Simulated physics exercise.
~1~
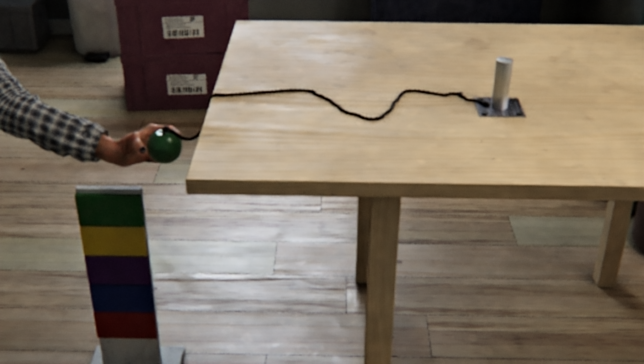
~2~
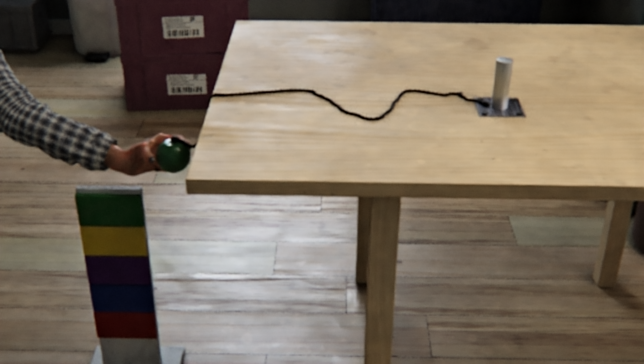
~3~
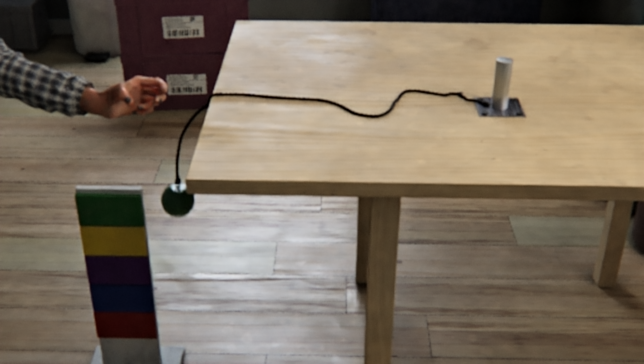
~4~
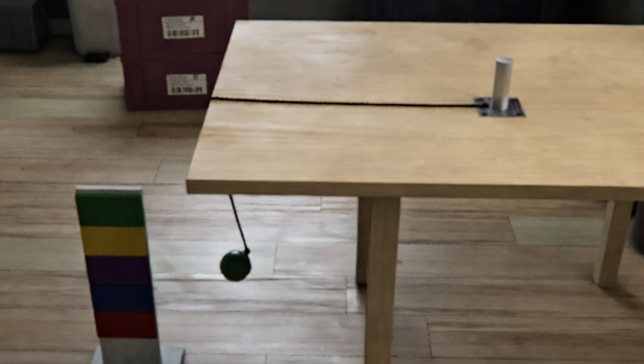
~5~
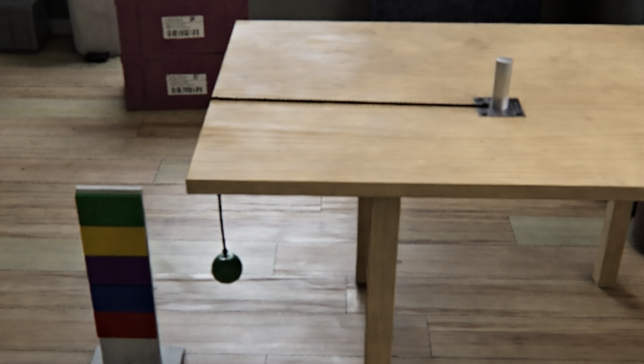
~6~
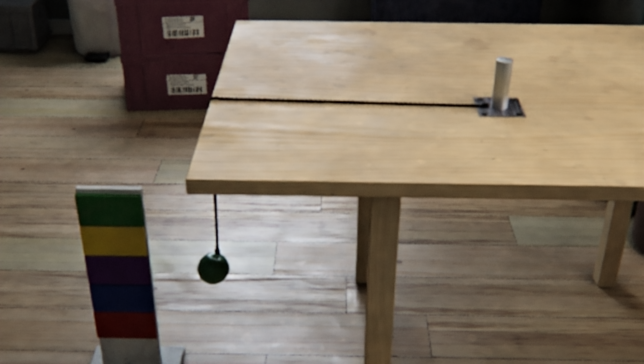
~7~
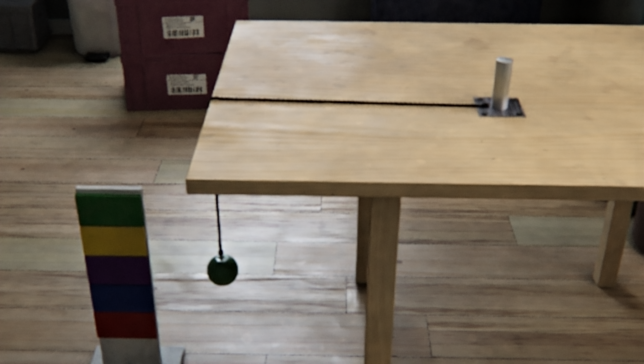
A hand held a green ball on a slack black cord at the table's left edge, then let go and drew back. The ball dropped, pulled the cord straight, and swung gently below the edge, ending up level with the striped board's purple band.
